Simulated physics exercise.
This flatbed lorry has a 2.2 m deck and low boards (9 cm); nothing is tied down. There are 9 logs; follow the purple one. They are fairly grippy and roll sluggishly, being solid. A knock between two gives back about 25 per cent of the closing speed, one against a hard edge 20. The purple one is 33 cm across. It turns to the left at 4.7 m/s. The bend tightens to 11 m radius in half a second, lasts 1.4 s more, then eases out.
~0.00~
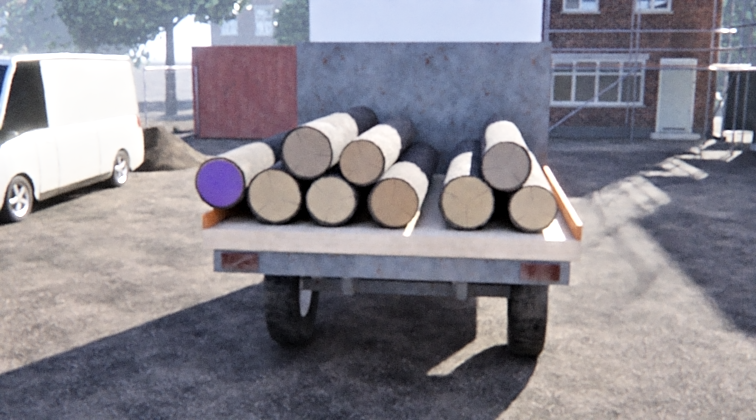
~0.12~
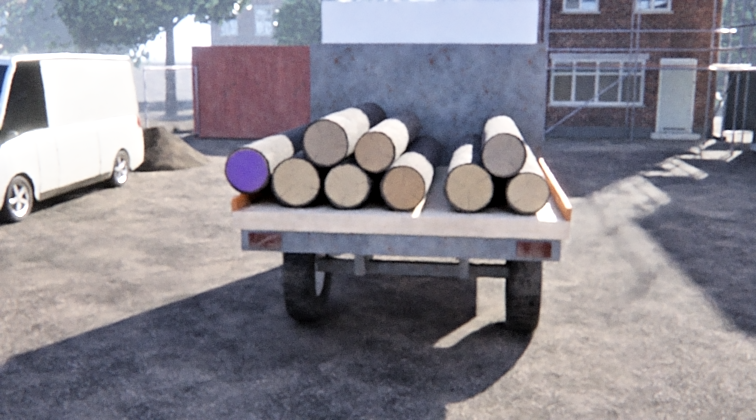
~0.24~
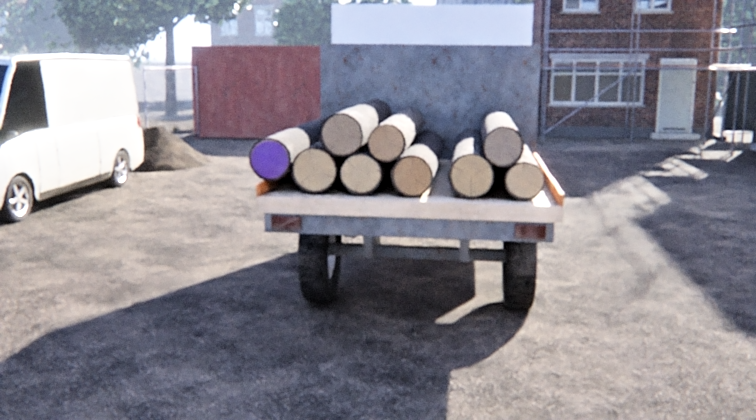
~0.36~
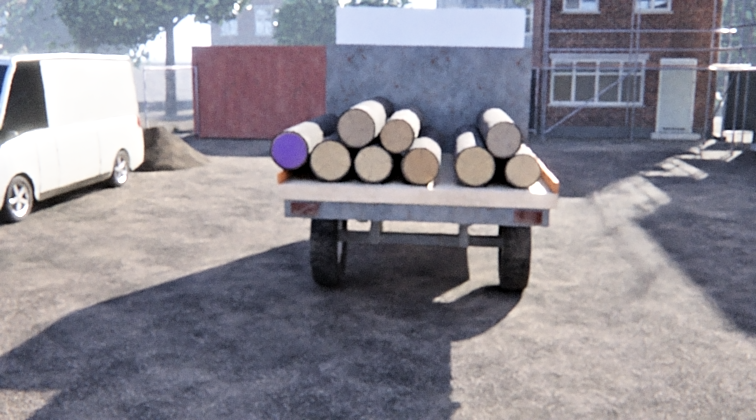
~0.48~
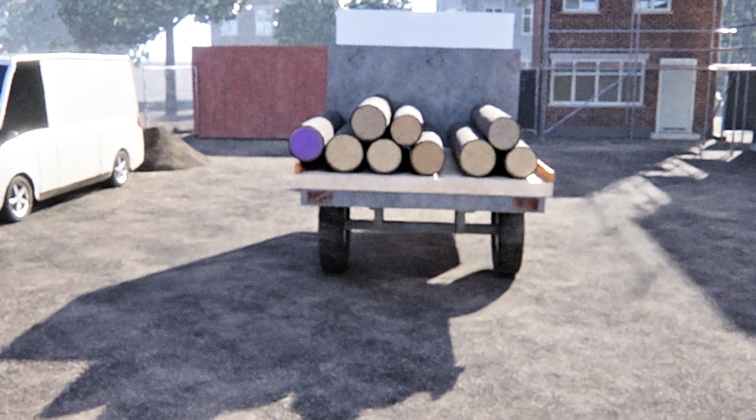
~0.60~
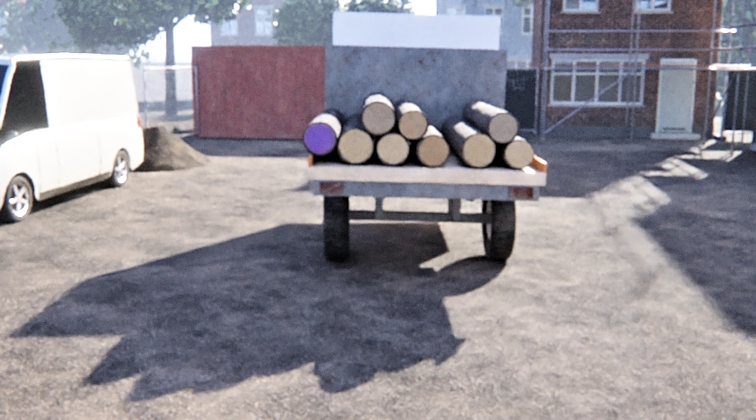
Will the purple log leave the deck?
The purple one is still aboard.
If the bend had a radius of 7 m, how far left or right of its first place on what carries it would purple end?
About 35 cm to the right.
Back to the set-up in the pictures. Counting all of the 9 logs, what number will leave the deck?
The count is 0.
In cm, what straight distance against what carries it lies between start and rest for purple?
Moved: Purple 35.
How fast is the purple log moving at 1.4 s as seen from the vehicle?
Roughly 0.0 m/s.
Then, 1.4 s in, purple is on the deck, 40 cm from the left edge; 0 of 9 are off.
In the end (2.4 s), purple is on the deck, 40 cm from the left edge; 0 of 9 are off.
